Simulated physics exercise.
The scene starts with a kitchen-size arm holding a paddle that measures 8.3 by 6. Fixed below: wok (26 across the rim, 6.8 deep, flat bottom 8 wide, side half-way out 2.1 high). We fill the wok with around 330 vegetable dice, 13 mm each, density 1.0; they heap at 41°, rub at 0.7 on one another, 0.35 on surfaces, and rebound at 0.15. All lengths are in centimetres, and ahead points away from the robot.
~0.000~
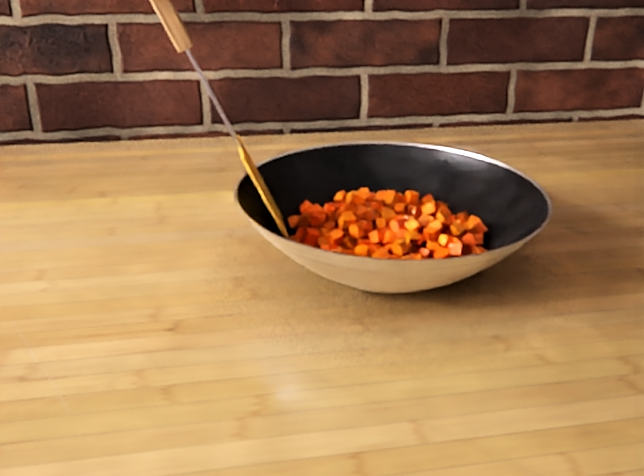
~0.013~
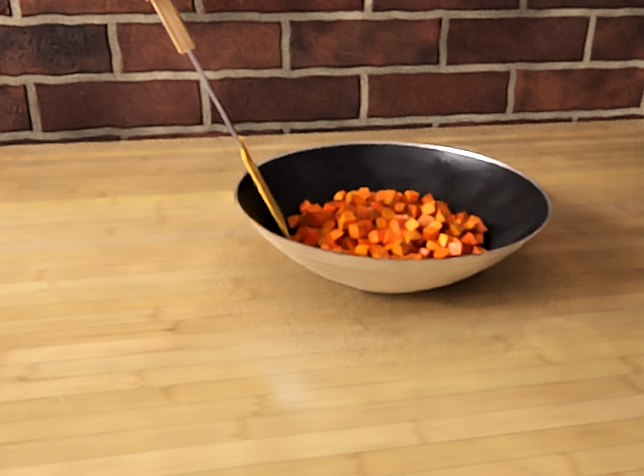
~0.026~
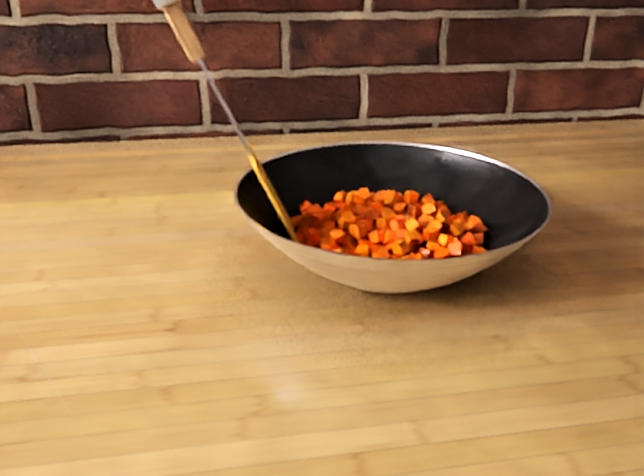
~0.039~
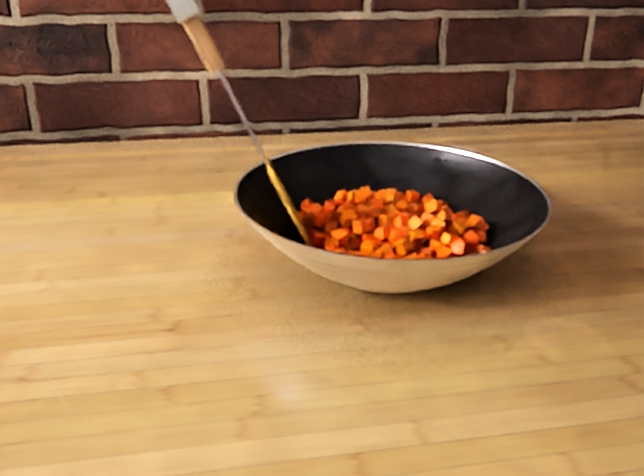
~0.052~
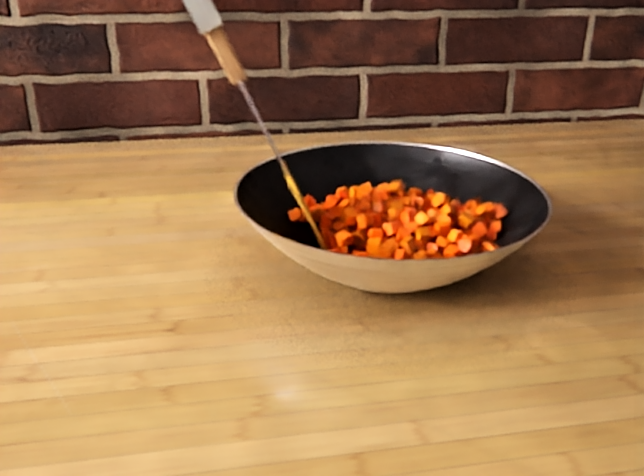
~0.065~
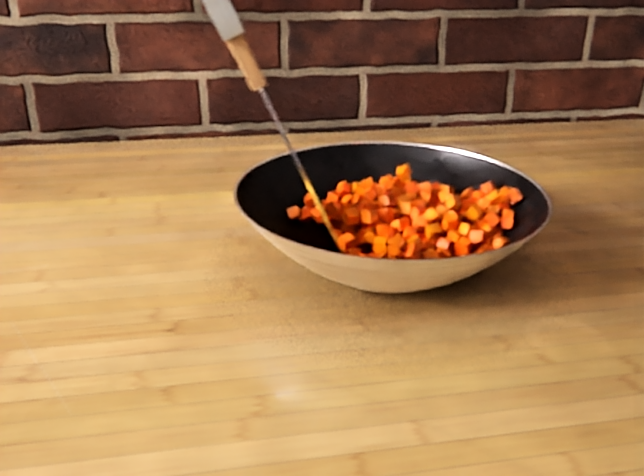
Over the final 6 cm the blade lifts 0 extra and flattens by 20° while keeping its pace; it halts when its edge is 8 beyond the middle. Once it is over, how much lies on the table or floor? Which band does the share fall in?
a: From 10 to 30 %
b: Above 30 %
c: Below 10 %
Answer: B.
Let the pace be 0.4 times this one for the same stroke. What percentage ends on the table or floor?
Roughly 15 per cent.
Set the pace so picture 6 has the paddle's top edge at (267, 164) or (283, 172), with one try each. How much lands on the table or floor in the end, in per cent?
Try one roughly 15 per cent; try two roughly 20 per cent.
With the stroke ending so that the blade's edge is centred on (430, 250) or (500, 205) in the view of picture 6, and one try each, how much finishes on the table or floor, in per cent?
About 15 and 50 per cent.
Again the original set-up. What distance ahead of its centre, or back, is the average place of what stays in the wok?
Forward offset: Roughly 4.0 cm.
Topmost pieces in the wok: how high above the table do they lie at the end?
Some 7.5 cm above the table.
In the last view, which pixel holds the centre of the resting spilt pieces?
It ends up around (631, 244).
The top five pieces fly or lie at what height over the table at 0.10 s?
They are around 9 cm up.
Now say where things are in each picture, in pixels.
The first picture shows paddle top edge at (240, 146), sloping 65°; upper third of the load around (386, 226), from x 295 to 480, top at y 195; 332 in the wok.
The second picture shows paddle top edge at (241, 147), sloping 65°; upper third of the load around (386, 226), from x 295 to 480, top at y 195.
The third picture shows paddle top edge at (251, 154), sloping 65°; upper third of the load around (386, 226), from x 295 to 480, top at y 195.
The fourth picture shows paddle top edge at (268, 164), sloping 65°; upper third of the load around (390, 224), from x 300 to 485, top at y 195.
The fifth picture shows paddle top edge at (287, 173), sloping 65°; upper third of the load around (404, 218), from x 295 to 500, top at y 190.
The sixth picture shows paddle top edge at (305, 178), sloping 65°; upper third of the load around (421, 210), from x 295 to 515, top at y 175; 332 in the wok.
By 0.10 s, sloping 65°, highest piece 9 above the table; 330 in the wok, 2 on the blade or in flight.
By 0.13 s, sloping 59°, highest piece 11 above the table; 320 in the wok, 12 on the blade or in flight.
By 0.34 s, sloping 45°, highest piece 10 above the table; 204 in the wok, 73 on the table or floor, 55 on the blade or in flight.
By 1.39 s, sloping 45°, highest piece 8 above the table; 204 in the wok, 128 on the table or floor.
Final count, 204 in the wok, 128 on the table or floor. That is 39 % on the table or floor.
